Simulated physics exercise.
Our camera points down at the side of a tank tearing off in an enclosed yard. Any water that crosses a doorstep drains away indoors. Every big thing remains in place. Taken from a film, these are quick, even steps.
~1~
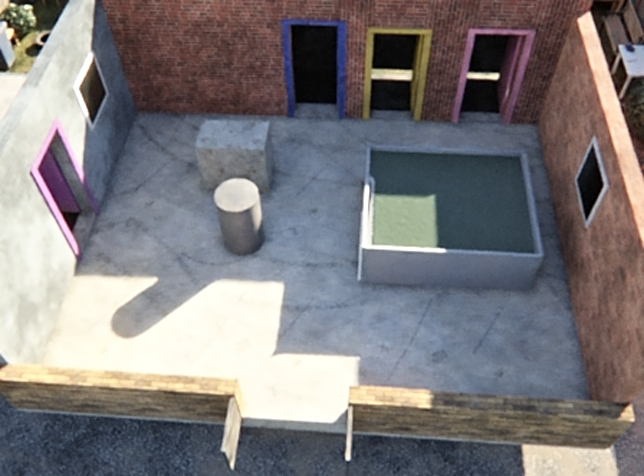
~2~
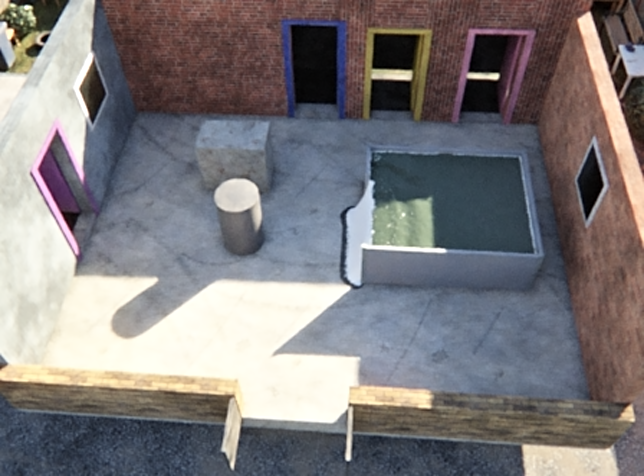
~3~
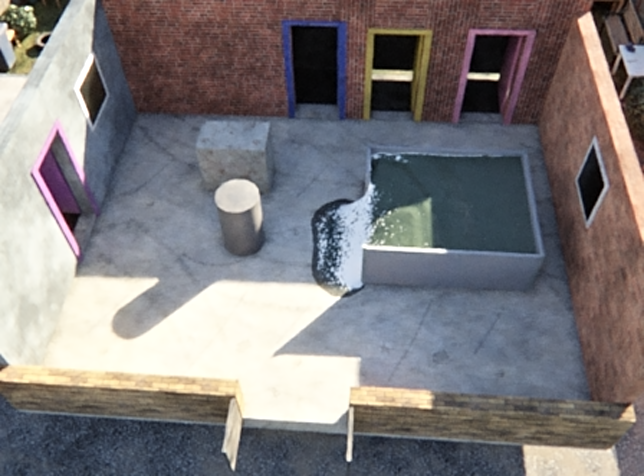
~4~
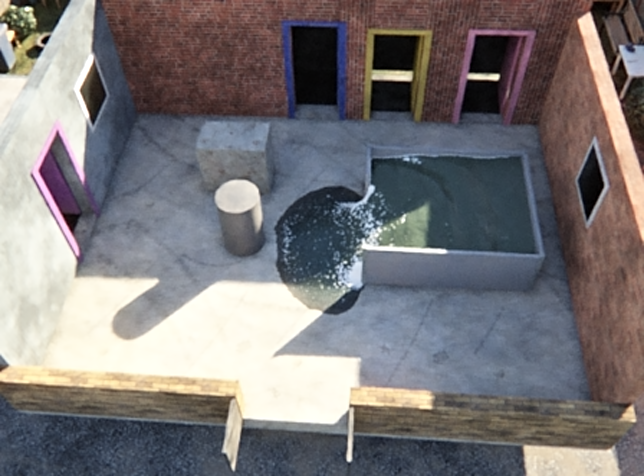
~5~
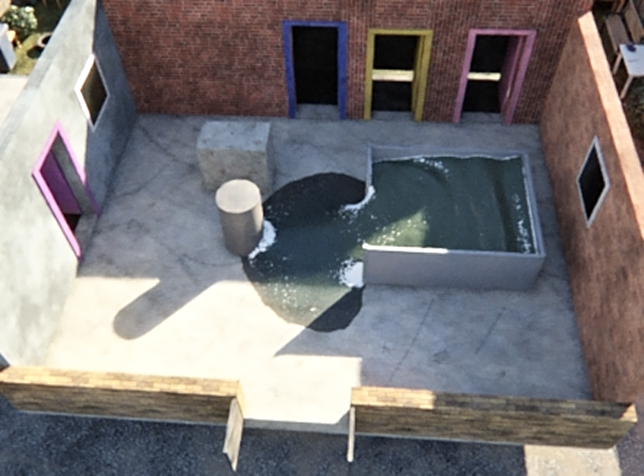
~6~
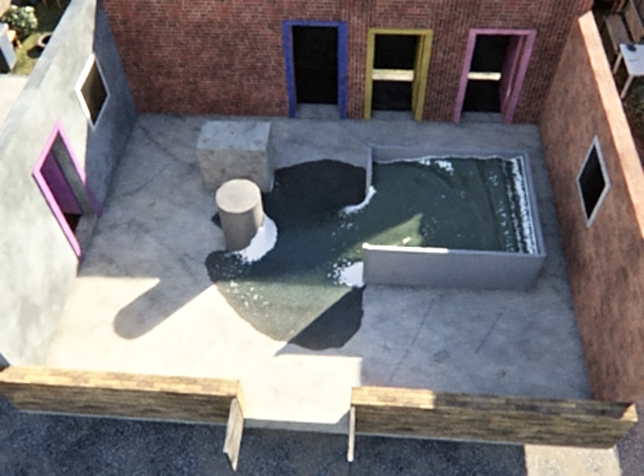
At the start, a tank of dark green water sits still in a walled yard beside a grey cylinder and block. Its left side opens and water pours out with white foam, spreading leftward across the floor in a widening dark pool that reaches the cylinder and wraps around its base.
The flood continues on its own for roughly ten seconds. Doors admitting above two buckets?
The yellow door will top two buckets; the purple door will top two buckets; the pink door will not top two buckets; the blue door will not top two buckets.
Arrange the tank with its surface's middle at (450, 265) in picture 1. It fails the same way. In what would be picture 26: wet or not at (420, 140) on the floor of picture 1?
Spot check: Left dry.
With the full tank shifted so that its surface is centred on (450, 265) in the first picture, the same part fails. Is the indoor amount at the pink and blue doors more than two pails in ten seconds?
Checking both: Pink door remains within limits, blue door remains within limits.
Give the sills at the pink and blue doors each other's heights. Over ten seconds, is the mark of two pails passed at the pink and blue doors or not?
Expected: Pink door remains below; blue door tops the limit.
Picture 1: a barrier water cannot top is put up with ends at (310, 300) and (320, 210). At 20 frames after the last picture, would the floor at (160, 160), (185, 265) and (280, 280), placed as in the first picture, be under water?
Taking the points in the order given, they are inundated, high and dry and high and dry.
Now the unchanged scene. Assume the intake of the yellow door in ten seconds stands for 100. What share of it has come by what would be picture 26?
Close to 0 %.
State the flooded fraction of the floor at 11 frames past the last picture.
It should be close to 50 %.
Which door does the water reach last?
The door marked pink.
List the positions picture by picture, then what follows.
In the first frame, still water in the water tank at (448, 200).
In the second frame, water pours out at (366, 231) and has run to (358, 285).
In the third frame, water pours out at (367, 233) and has run to (333, 291).
In the fourth frame, the front is at (284, 221), out from the gap at (367, 236).
In the fifth frame, the front is at a hidden place, out from the gap at (367, 235).
In the sixth frame, water pours out at (368, 235) and has run to a hidden place.
A moment on, water covers 35 % of the floor; the yellow door not reached, the purple door not reached, the pink door not reached, the blue door not reached.
Next, water covers 50 % of the floor; the yellow door not reached, the purple door under two buckets in, the pink door not reached, the blue door wet at the sill, nothing in.
Then, water covers 55 % of the floor; the yellow door wet at the sill, nothing in, the purple door far over two buckets in, the pink door not reached, the blue door wet at the sill, nothing in.
Later, water covers 80 % of the floor; the yellow door under two buckets in, the purple door far over two buckets in, the pink door wet at the sill, nothing in, the blue door wet at the sill, nothing in.
In the end, water covers 100 % of the floor; the yellow door over two buckets in, the purple door far over two buckets in, the pink door under two buckets in, the blue door wet at the sill, nothing in.
